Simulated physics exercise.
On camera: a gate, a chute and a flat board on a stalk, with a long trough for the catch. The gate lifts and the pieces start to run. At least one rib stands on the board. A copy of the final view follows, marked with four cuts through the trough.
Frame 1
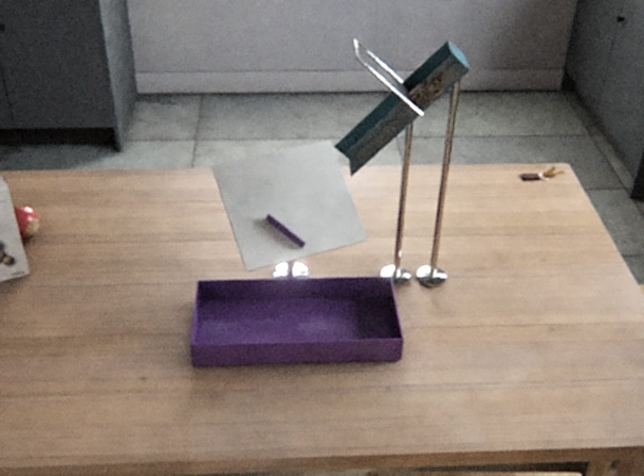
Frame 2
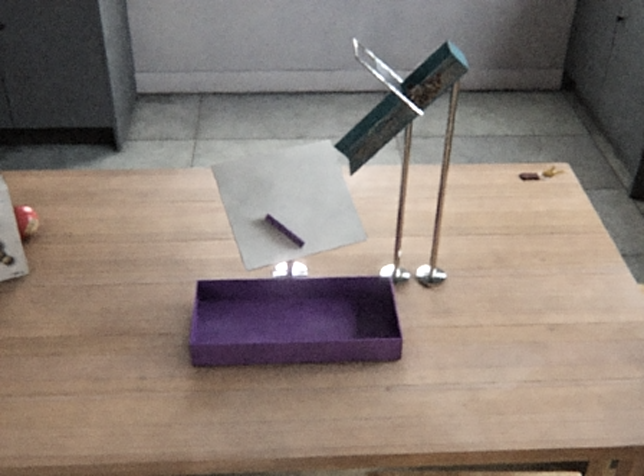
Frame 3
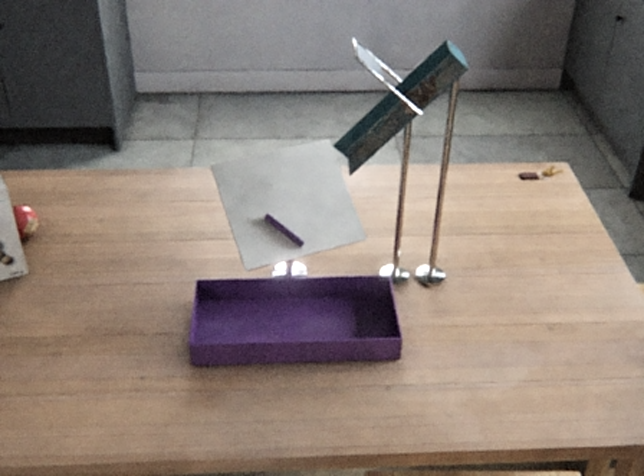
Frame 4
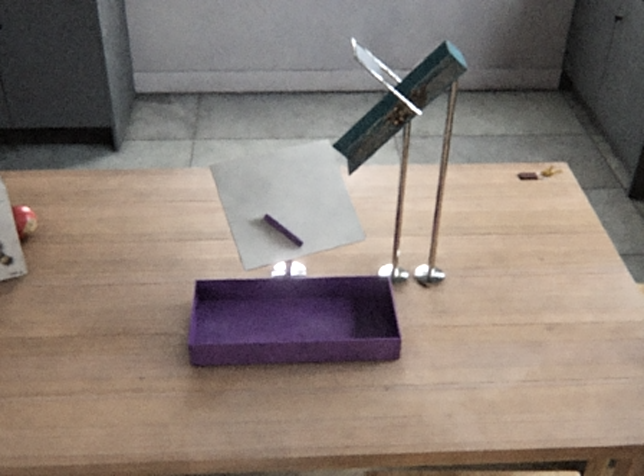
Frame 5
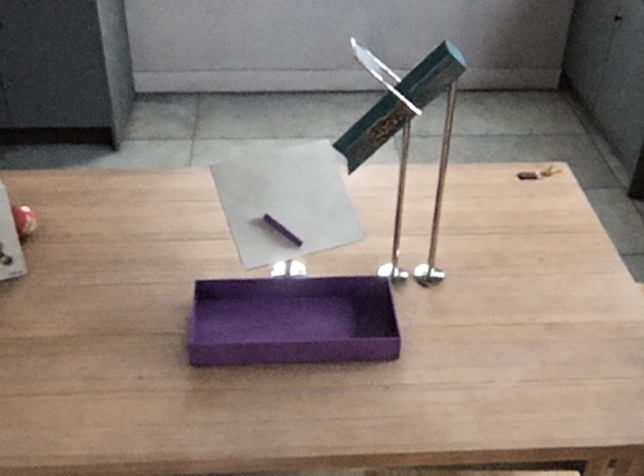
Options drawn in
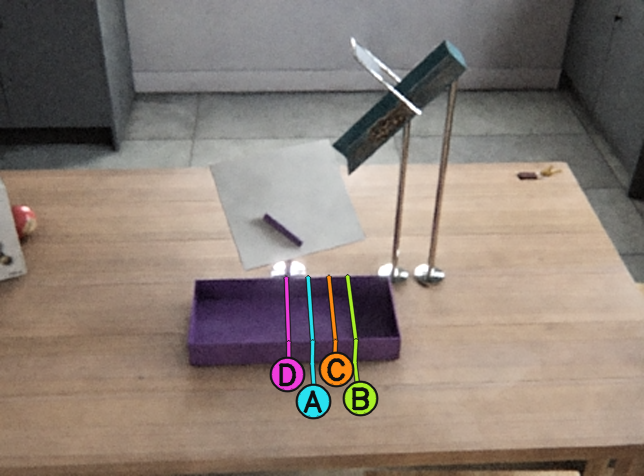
In the video, a dark teal chute on thin rods slants down to the left toward a tilted gray board with a small purple rib, behind an empty purple trough on a wooden table, while small brownish pieces shift slightly inside the chute.
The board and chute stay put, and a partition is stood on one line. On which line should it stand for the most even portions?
The best line is C.
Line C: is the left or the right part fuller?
More lands on the left.
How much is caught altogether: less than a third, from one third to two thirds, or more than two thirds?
More than two thirds.
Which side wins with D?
Right.
On the marked copy, line A crosses the front rim at (312, 341); line B crosses the front rim at (355, 339); line C crosses the front rim at (335, 340); line D crosses the front rim at (288, 341).
Choosing A, of what is caught, a small part on the left of the divider, nearly all on the right.
Choosing B, of what is caught, most on the left of the divider, a small part on the right.
Choosing C, of what is caught, about two thirds on the left of the divider, about a third on the right.
Choosing D, of what is caught, a stray few on the left of the divider, nearly all on the right.
